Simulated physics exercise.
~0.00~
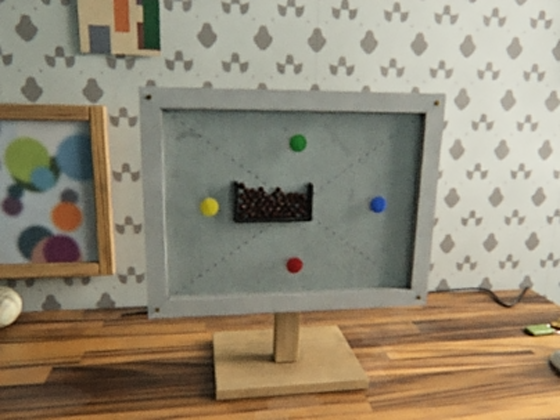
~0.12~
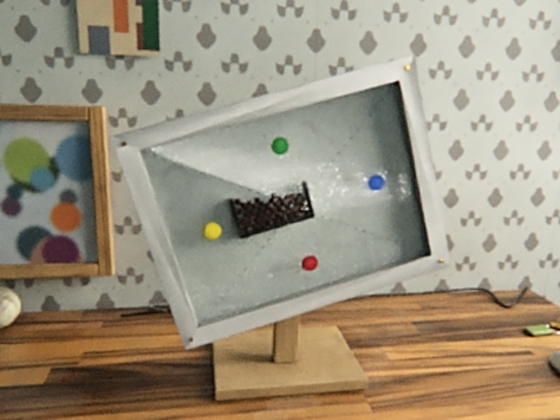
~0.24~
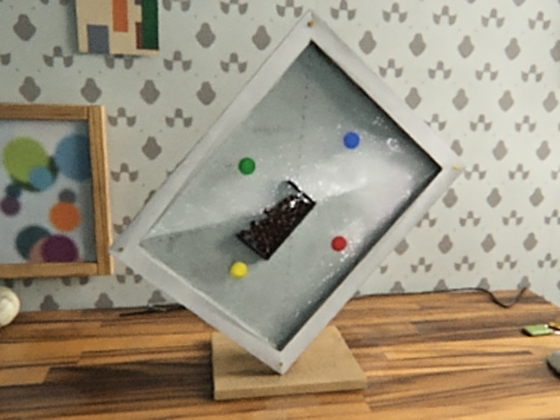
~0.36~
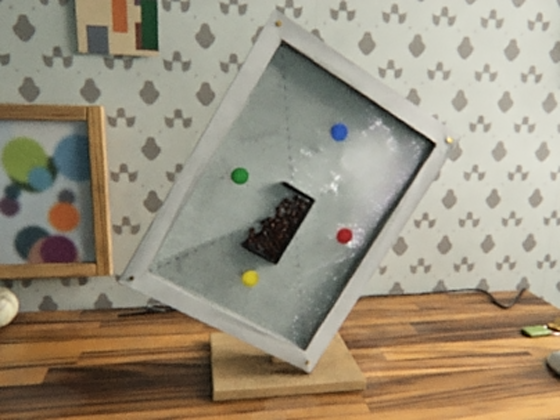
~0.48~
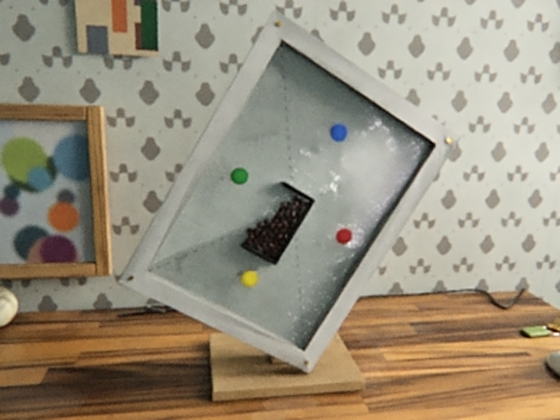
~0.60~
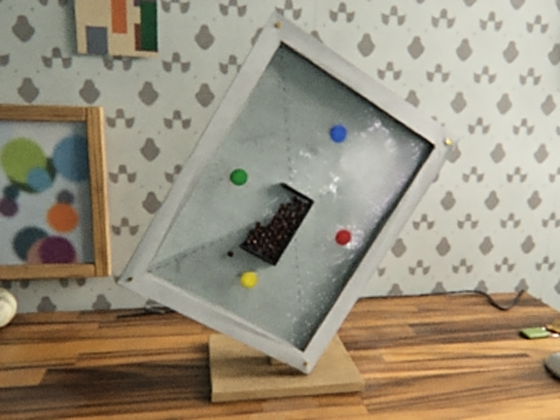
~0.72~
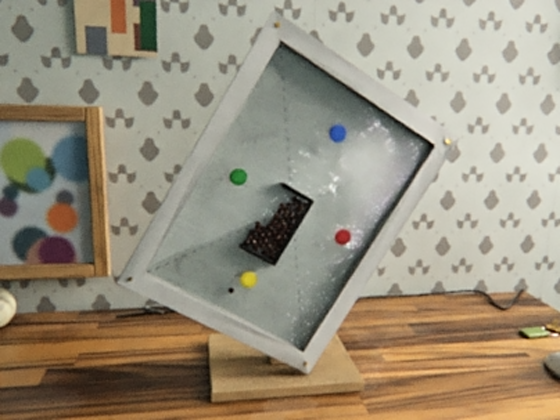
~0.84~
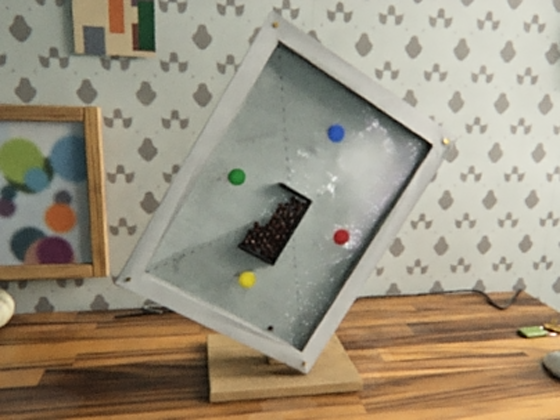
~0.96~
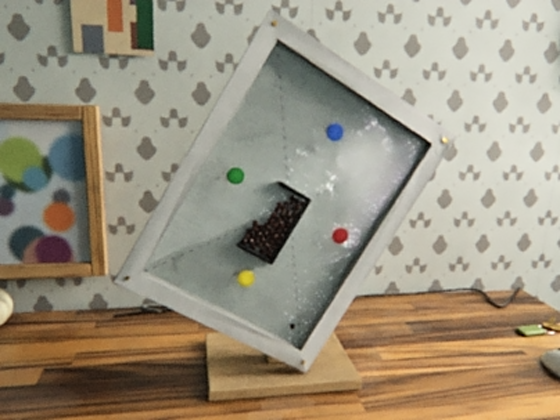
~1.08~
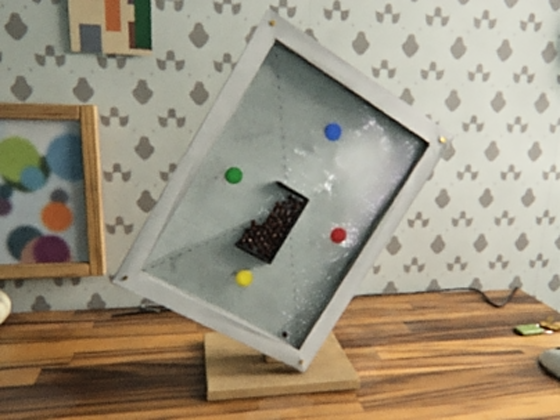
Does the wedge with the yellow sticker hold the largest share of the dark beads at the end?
Yes, most of the dark beads are in the wedge with the yellow sticker once the case has stopped tilted.
